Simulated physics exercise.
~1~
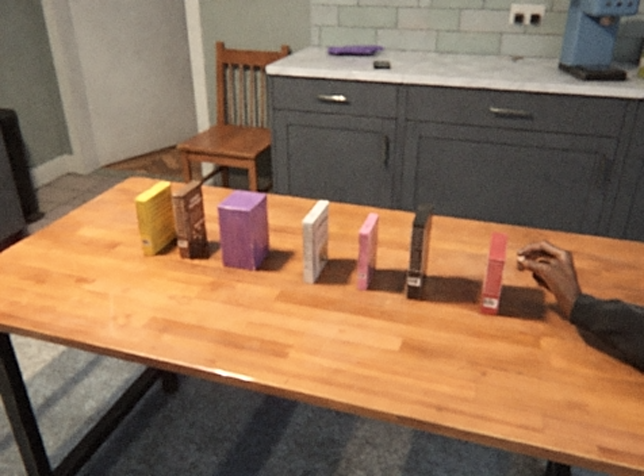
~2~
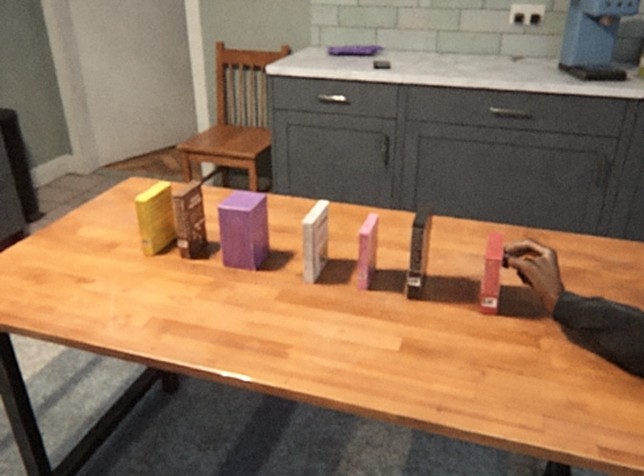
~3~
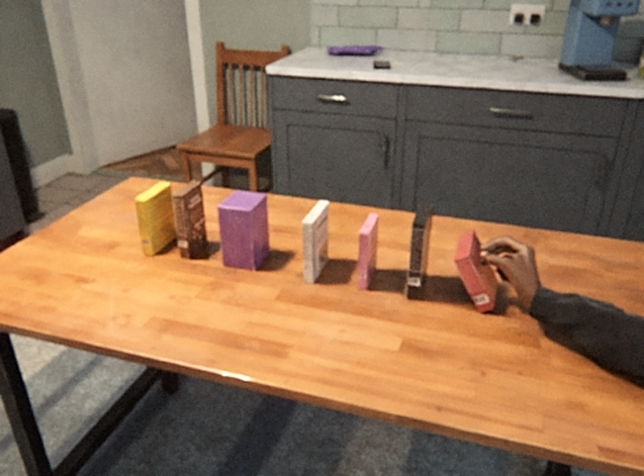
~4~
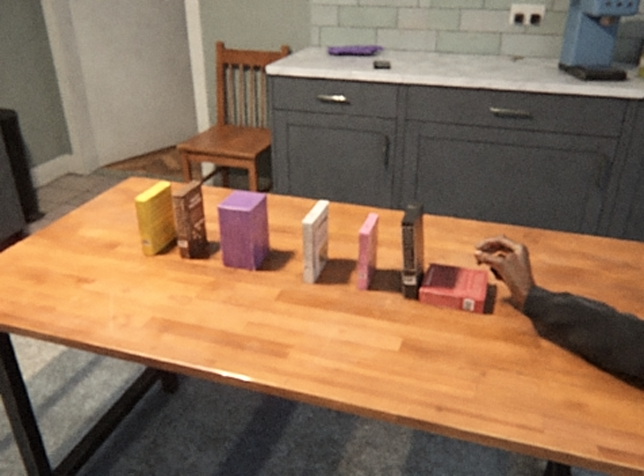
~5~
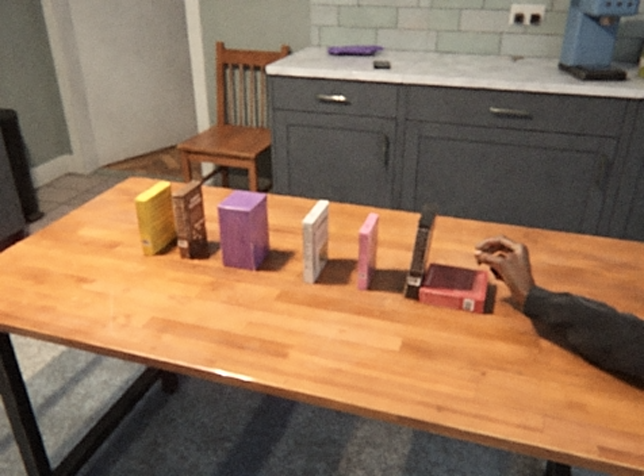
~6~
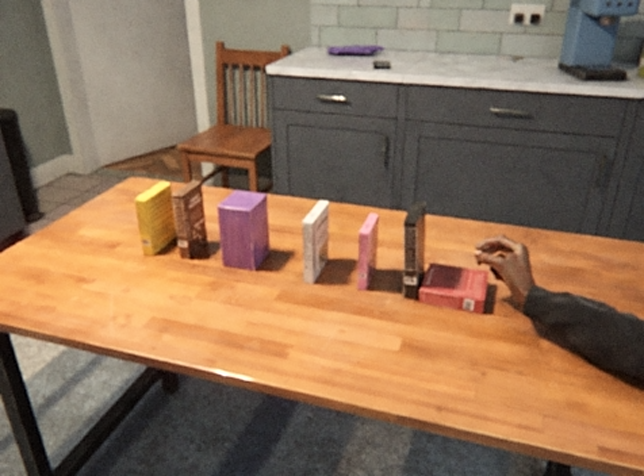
In a kitchen with dark cabinets and a wooden chair behind, a still view looks slightly down on a wooden table. Seven upright items stand in a spaced line, from left to right a yellow packet, a brown one, a wide purple block, then white, pink, black and red packets. A hand reaches in from the right and pushes the top of the red packet leftward. The red packet tips over and lands flat beside the base of the black packet, which rocks slightly but stays upright. The hand hovers nearby, and the other items remain standing.
